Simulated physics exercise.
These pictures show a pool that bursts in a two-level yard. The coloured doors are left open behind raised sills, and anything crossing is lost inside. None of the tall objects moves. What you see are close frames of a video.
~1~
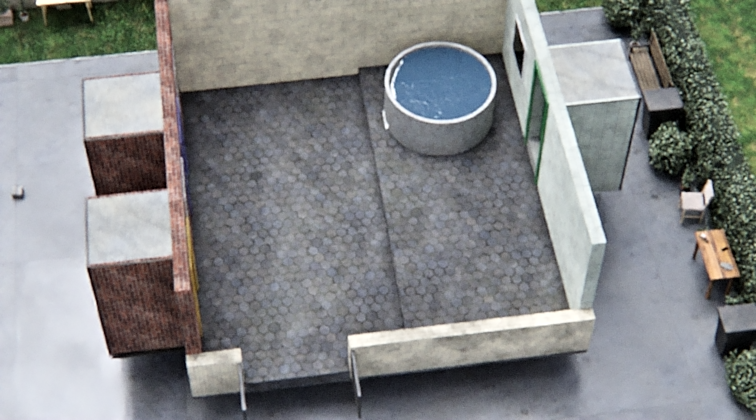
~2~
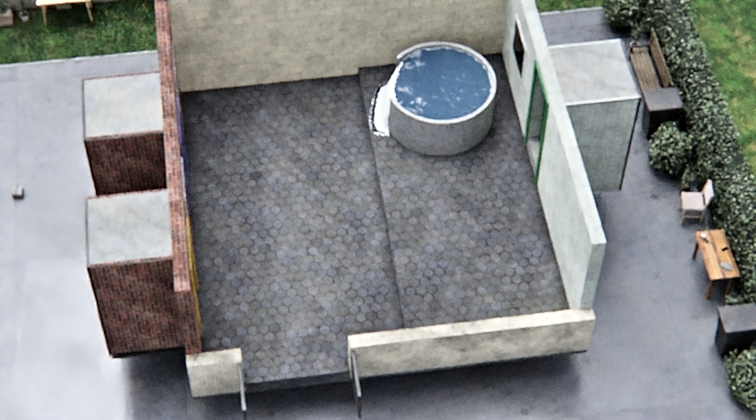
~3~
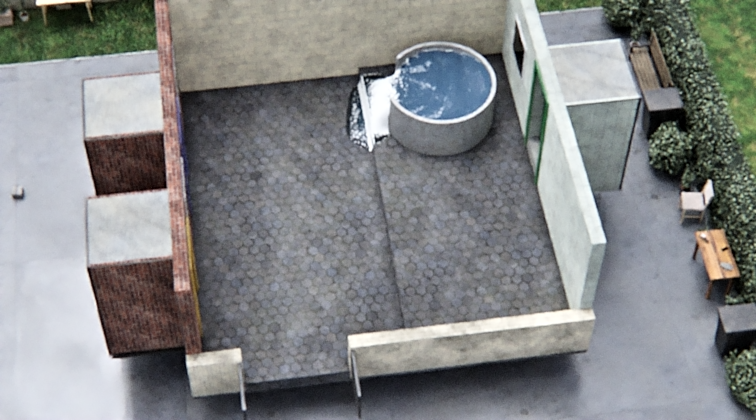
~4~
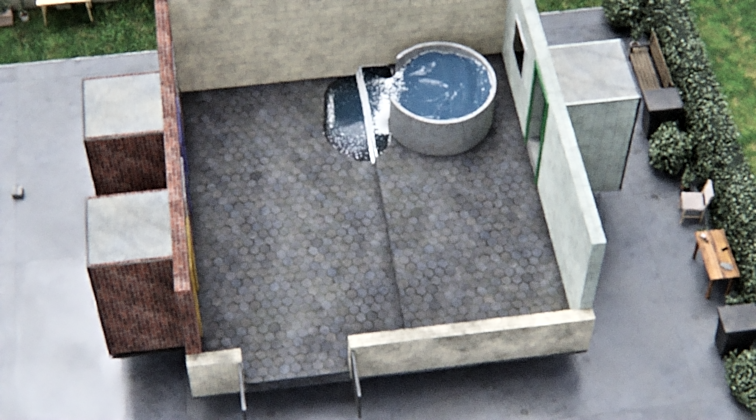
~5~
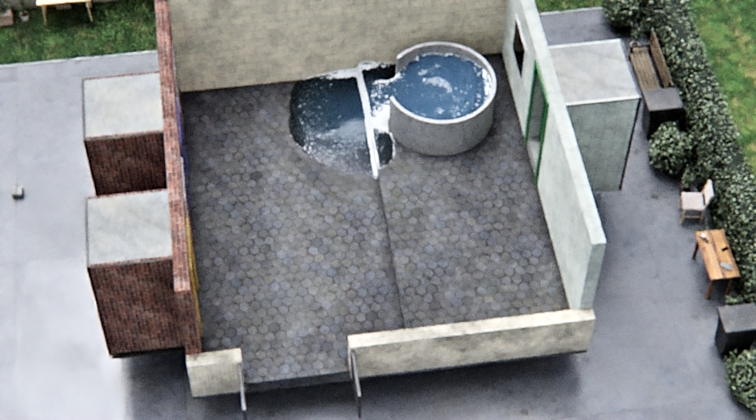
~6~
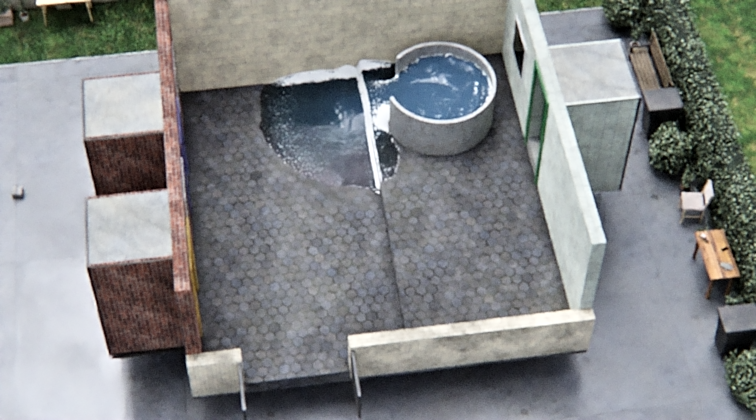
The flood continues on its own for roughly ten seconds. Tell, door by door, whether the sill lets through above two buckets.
My prediction: The blue door will count as flooded. The yellow door will count as flooded. The green door will not count as flooded.
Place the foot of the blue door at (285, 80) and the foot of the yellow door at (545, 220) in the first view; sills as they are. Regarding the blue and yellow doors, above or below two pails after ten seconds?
Result - blue: Goes past the limit; yellow: Remains beneath it.
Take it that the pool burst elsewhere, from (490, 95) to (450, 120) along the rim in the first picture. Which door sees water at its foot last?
The one in blue.
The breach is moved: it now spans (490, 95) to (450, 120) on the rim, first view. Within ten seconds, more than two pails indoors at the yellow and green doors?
I'd expect the yellow door to exceed it and the green door to exceed it.
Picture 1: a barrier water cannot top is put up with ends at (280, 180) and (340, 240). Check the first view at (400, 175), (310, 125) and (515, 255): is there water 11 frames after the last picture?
Outcome per location, in sequence: Unsoaked, soaking, unsoaked.
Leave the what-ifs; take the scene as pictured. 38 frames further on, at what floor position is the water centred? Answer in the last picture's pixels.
Close to pixel (300, 186).
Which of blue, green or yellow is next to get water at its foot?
That's the blue door.
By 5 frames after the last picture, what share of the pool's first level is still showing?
Estimate: Some 58 %.
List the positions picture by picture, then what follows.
In the first frame, still water in the round tank at (440, 84).
In the second frame, the front is at (387, 133), out from the gap at (389, 99).
In the third frame, water pours out at (389, 100) and has run to (365, 79).
In the fourth frame, water pours out at (389, 101) and has run to (333, 86).
In the fifth frame, water pours out at (389, 101) and has run to (303, 81).
In the sixth frame, the front is at (269, 87), out from the gap at (389, 101).
A moment on, water covers 30 % of the floor; the blue door wet at the sill, nothing in, the yellow door not reached, the green door not reached.
Next, water covers 35 % of the floor; the blue door over two buckets in, the yellow door not reached, the green door not reached.
Then, water covers 45 % of the floor; the blue door far over two buckets in, the yellow door under two buckets in, the green door not reached.
Later, water covers 60 % of the floor; the blue door far over two buckets in, the yellow door over two buckets in, the green door not reached.
In the end, water covers 60 % of the floor; the blue door far over two buckets in, the yellow door over two buckets in, the green door not reached.
